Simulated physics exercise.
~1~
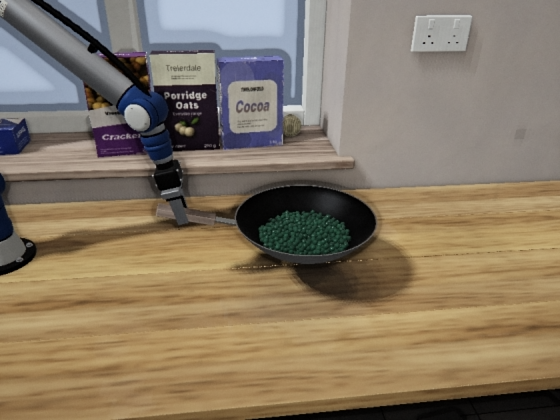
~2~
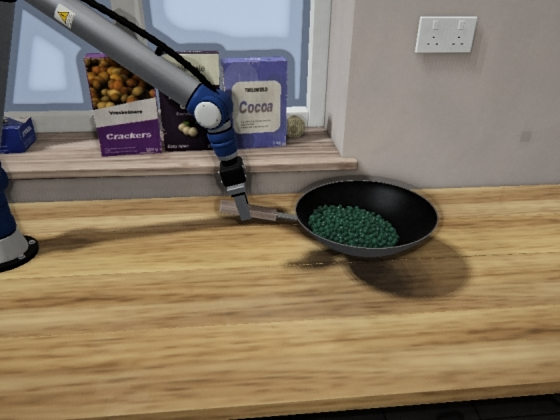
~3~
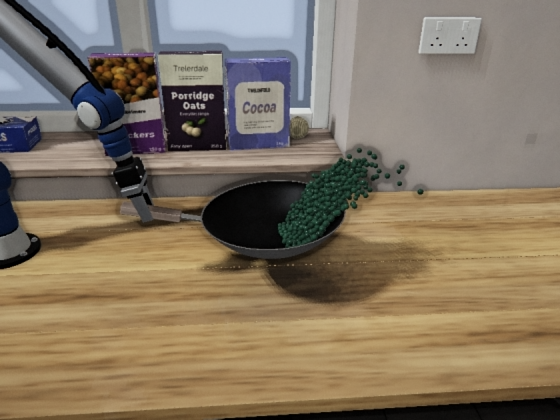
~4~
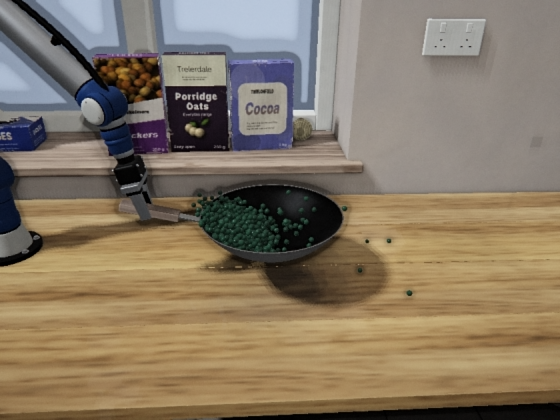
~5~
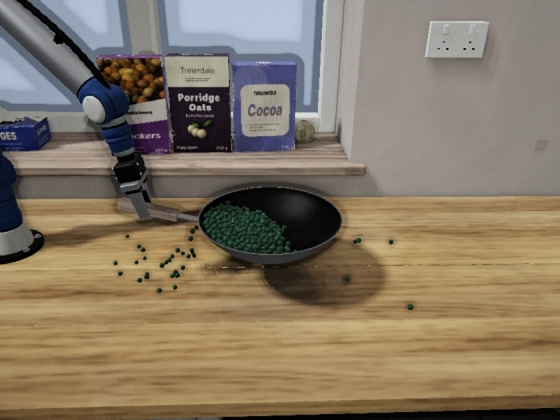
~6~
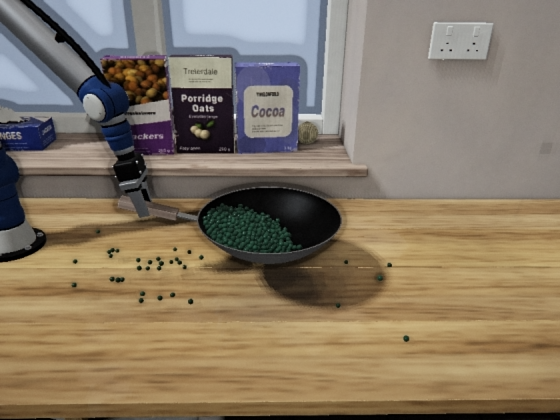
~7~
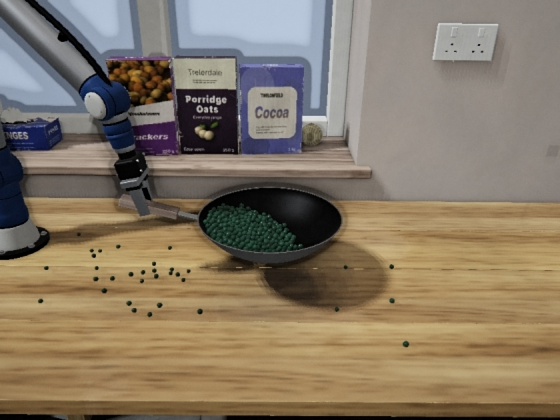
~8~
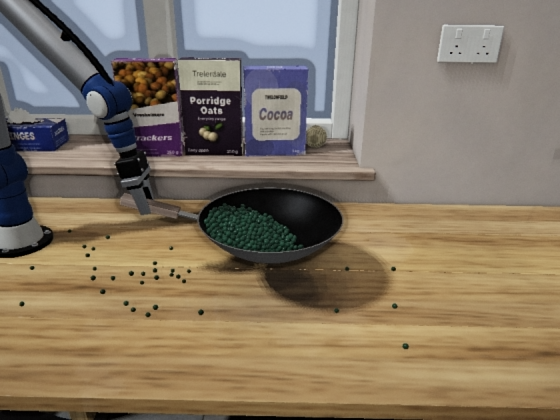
In this clip, a robot arm holding a wok of green beads above a wooden counter moves it right, then back left, making the beads surge up the right side and slosh back; some spill and scatter on the counter, while most settle in the wok.
